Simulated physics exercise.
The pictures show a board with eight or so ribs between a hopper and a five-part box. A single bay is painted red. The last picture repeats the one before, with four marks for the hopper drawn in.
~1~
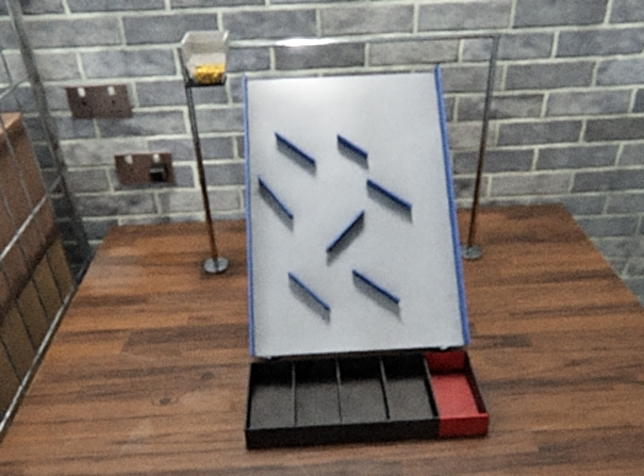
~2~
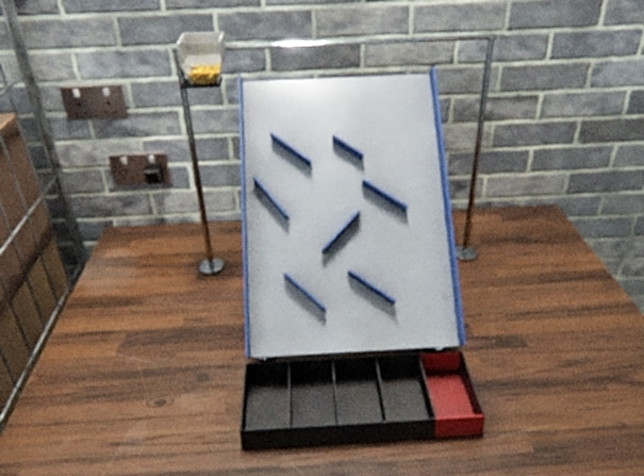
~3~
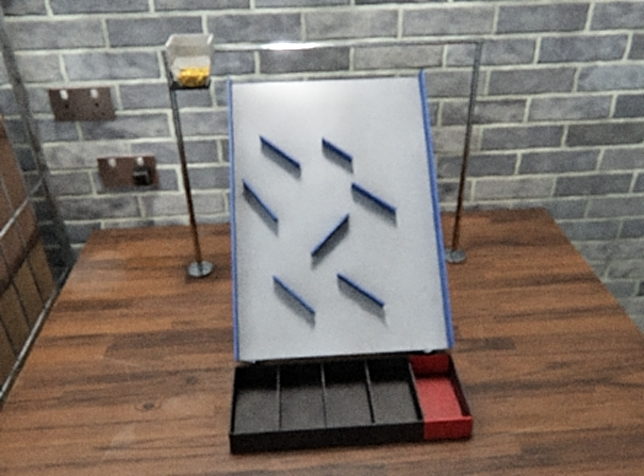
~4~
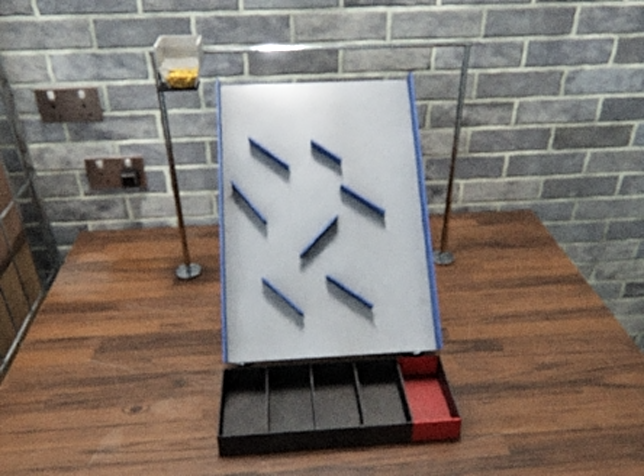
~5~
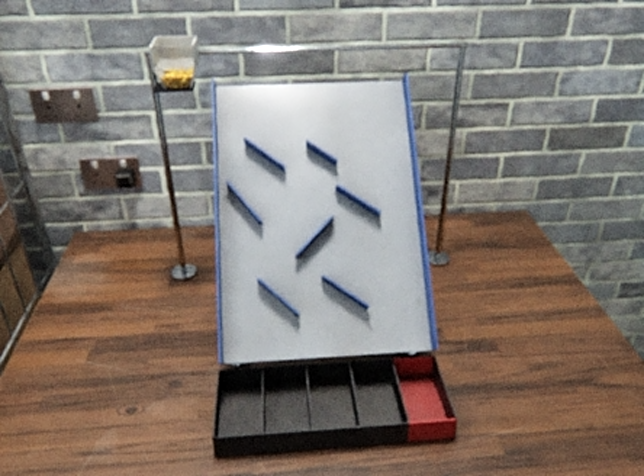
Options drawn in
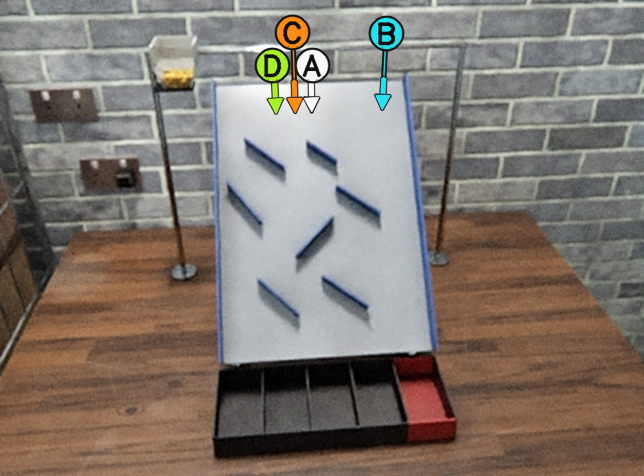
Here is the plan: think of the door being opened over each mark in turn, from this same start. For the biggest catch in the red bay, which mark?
B beats the others.
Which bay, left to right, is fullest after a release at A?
The fifth.
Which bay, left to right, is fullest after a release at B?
The fifth.
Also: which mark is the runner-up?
That is mark A.
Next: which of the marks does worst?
D it is.
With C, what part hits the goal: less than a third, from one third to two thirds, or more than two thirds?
Mark C gives less than a third.
On the marked copy, mark A meets the board at (311, 106); mark B meets the board at (382, 104); mark C meets the board at (295, 107); mark D meets the board at (275, 108).
With A, roughly two thirds in the red bay, roughly a third in other bays.
With B, almost all in the red bay, just a few in other bays.
With C, roughly a quarter in the red bay, the larger part in other bays.
With D, just a few in the red bay, almost all in other bays.
